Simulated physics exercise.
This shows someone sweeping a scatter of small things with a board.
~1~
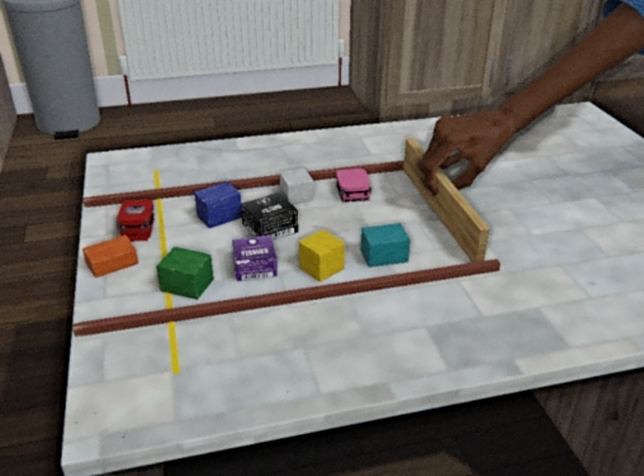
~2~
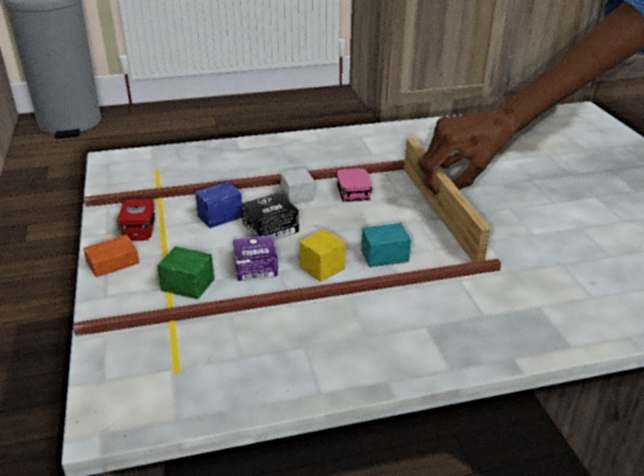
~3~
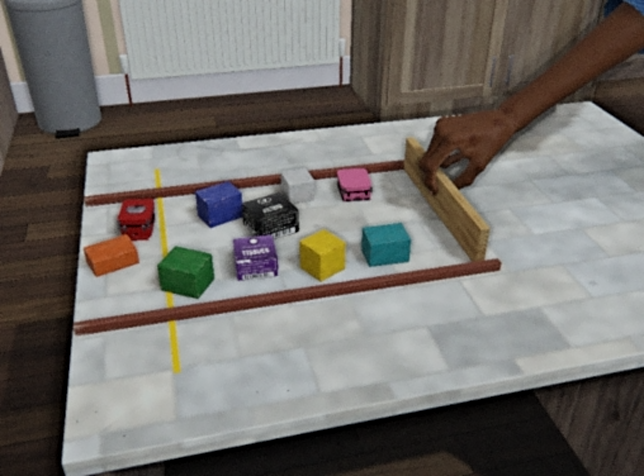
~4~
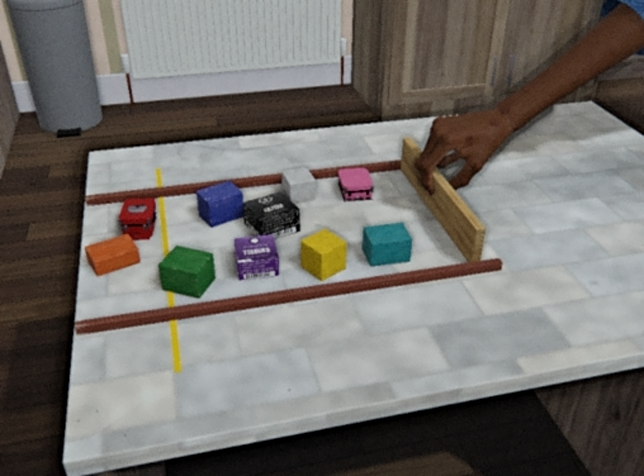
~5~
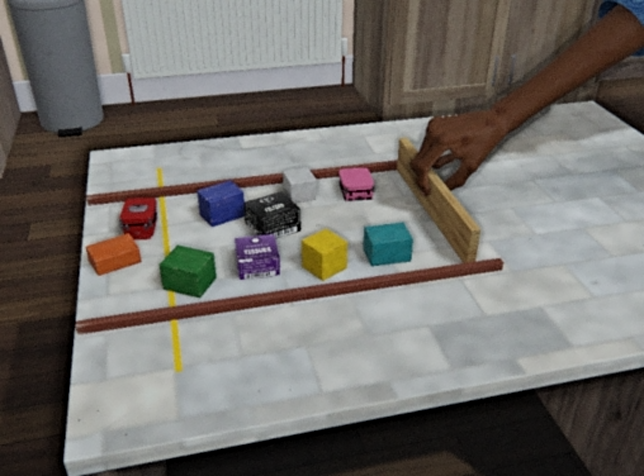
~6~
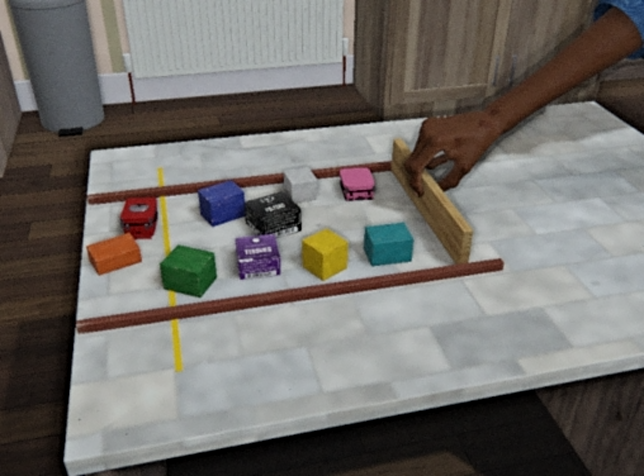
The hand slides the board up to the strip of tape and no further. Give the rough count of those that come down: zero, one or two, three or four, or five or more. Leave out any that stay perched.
Here the number that fall off is three or four.
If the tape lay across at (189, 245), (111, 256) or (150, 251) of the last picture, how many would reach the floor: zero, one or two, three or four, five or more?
One after another: One or two; five or over; either three or four.
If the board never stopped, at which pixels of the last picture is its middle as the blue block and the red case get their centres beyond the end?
Near (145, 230) and (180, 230).
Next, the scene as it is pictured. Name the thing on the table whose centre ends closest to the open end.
The orange block ends nearest.
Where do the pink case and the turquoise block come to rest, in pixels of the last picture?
About (148, 209), and the other about (147, 278).
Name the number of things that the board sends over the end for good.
Exactly 3.
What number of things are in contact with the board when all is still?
In contact: 3.
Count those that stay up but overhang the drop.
It comes to 1.
Early on, none off yet; orange block at rest near (114, 254); red case at rest near (141, 218); green block at rest near (189, 271).
A while later, none off yet; orange block at rest near (114, 254); red case at rest near (141, 218); green block travelled about its own width near (148, 279).
Further along, none off yet; orange block at rest near (112, 253); red case travelled a little near (119, 221); green block travelled well along near (76, 298).
Finally, the number that fall off is three or four; lost, purple box, green block and red case.
